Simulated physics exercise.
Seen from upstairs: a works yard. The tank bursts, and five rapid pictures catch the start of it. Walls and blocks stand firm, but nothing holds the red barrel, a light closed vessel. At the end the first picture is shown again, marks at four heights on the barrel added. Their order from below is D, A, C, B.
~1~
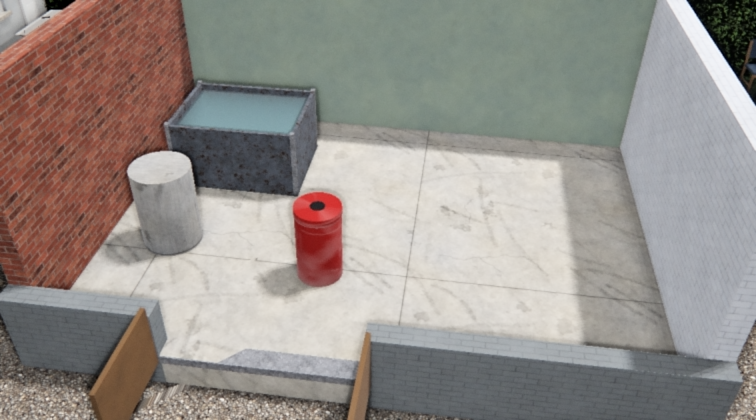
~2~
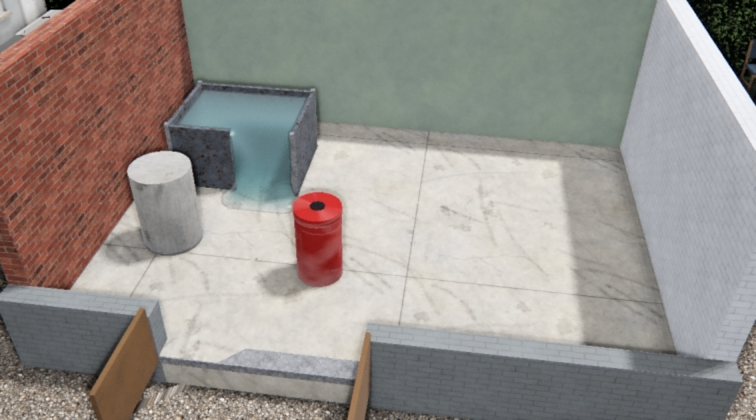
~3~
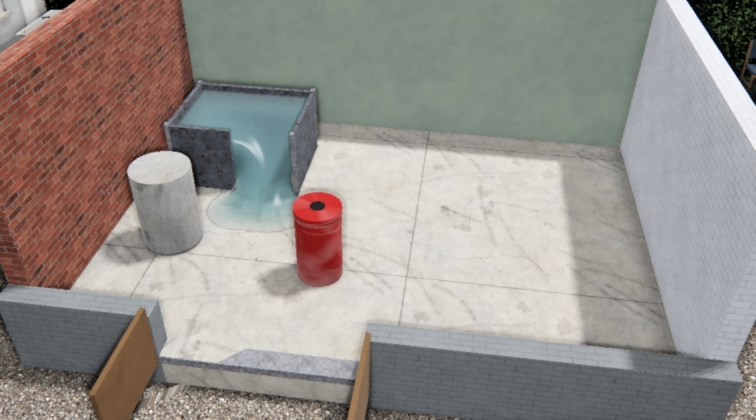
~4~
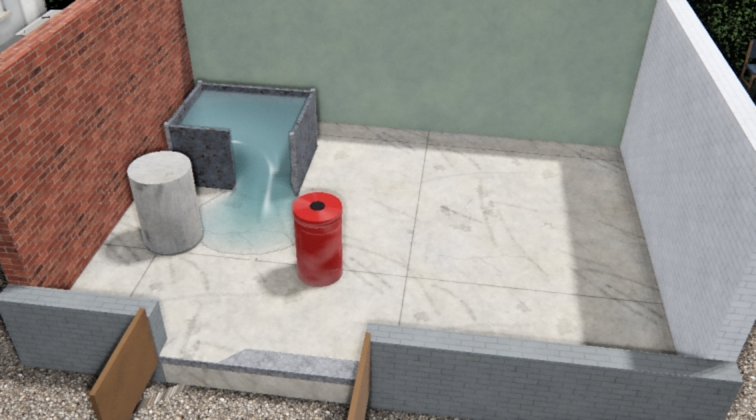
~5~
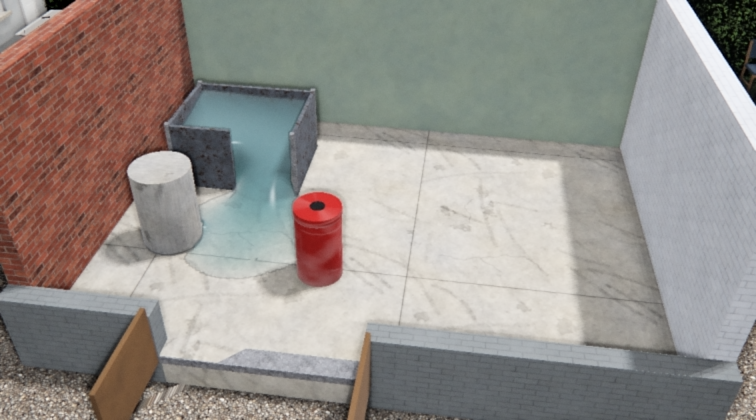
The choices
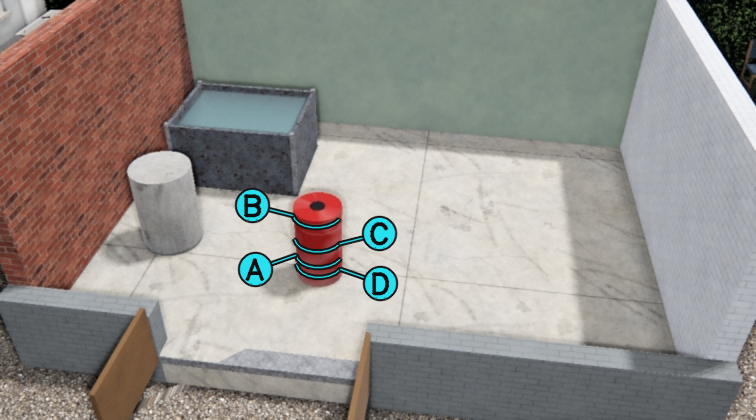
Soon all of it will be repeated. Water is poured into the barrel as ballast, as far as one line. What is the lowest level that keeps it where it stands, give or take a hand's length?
C will do.
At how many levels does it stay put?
Two of the four.
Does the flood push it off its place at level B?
No, not at all.
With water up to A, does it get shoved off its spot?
Yes, that goes wrong.
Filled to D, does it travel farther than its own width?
Yes, it does.
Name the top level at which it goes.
It is A.
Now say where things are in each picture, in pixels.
Lid of the red barrel at (317, 206); tank full, its middle at (244, 113); open gate at (262, 314).
Water covers 1 % of the ground and is seen nearest the barrel at (280, 207).
Water covers 3 % of the ground and is seen nearest the barrel at (283, 223).
Water covers 5 % of the ground and is seen nearest the barrel at (281, 244).
Lid of the red barrel at (317, 206); water covers 8 % of the ground and is seen nearest the barrel at (299, 253).
On the marked copy, A at (314, 267); B at (312, 227); C at (313, 251); D at (315, 277); from the bottom up D, A, C, B.
For level A, it is pushed about half its own width away.
For level B, it does not move.
For level C, it does not move.
For level D, it is pushed about twice its own width away.
